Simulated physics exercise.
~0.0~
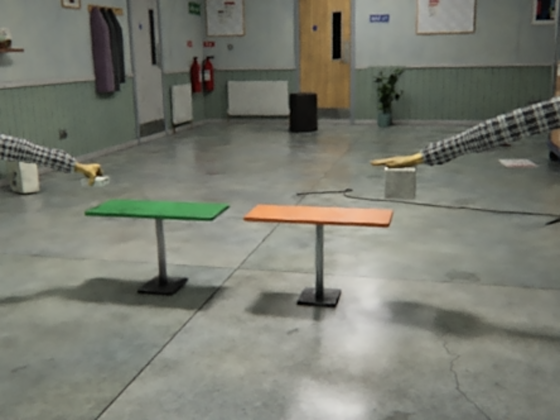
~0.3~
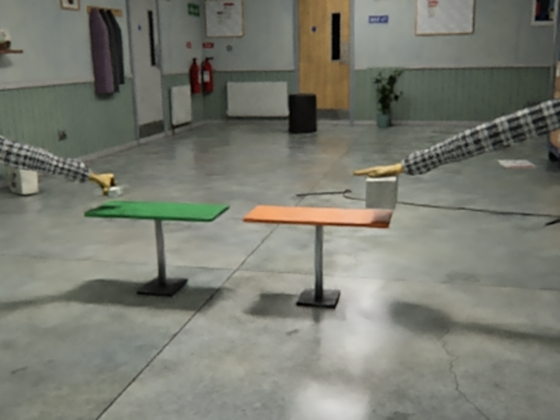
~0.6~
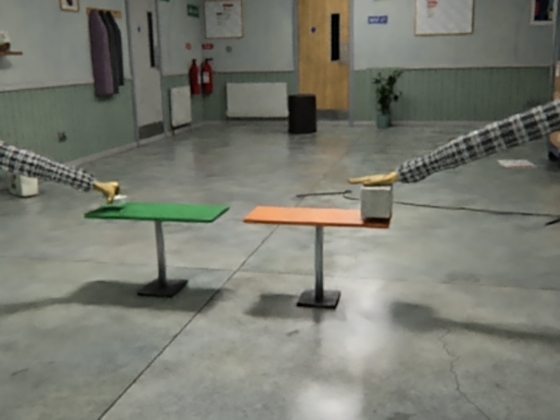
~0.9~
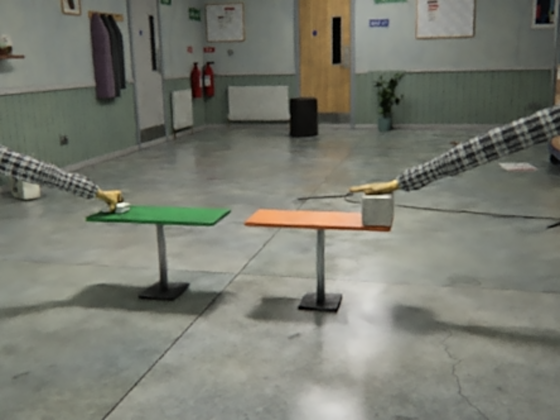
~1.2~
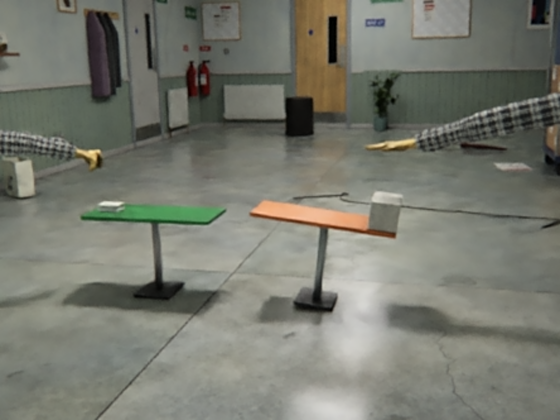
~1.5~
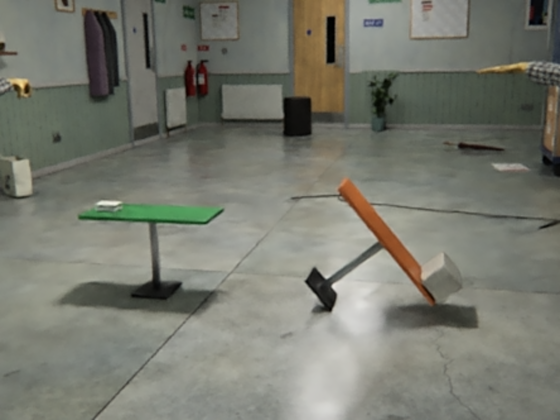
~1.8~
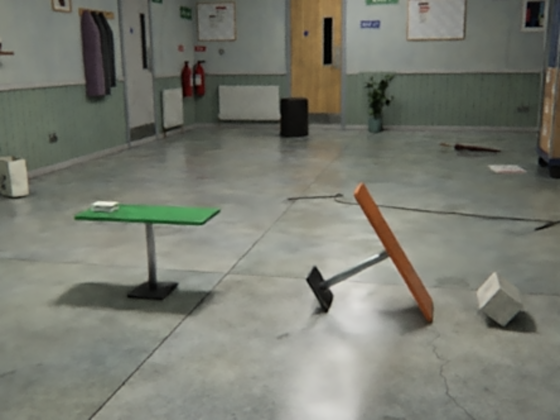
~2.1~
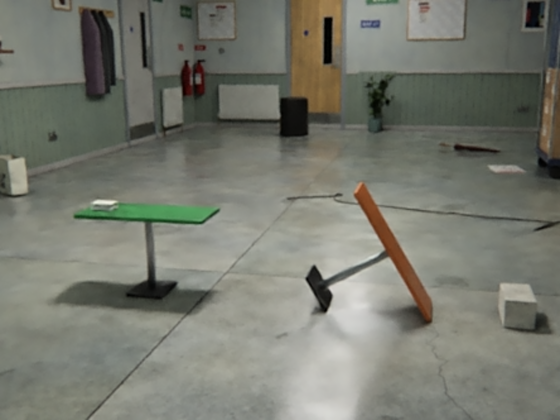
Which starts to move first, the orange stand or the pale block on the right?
The pale block moves first, as the hand lowers it onto the orange stand. The stand only tips over later, after the hand has let go.
Two hands set loads on two stands; the orange one topples, the green stays upright.
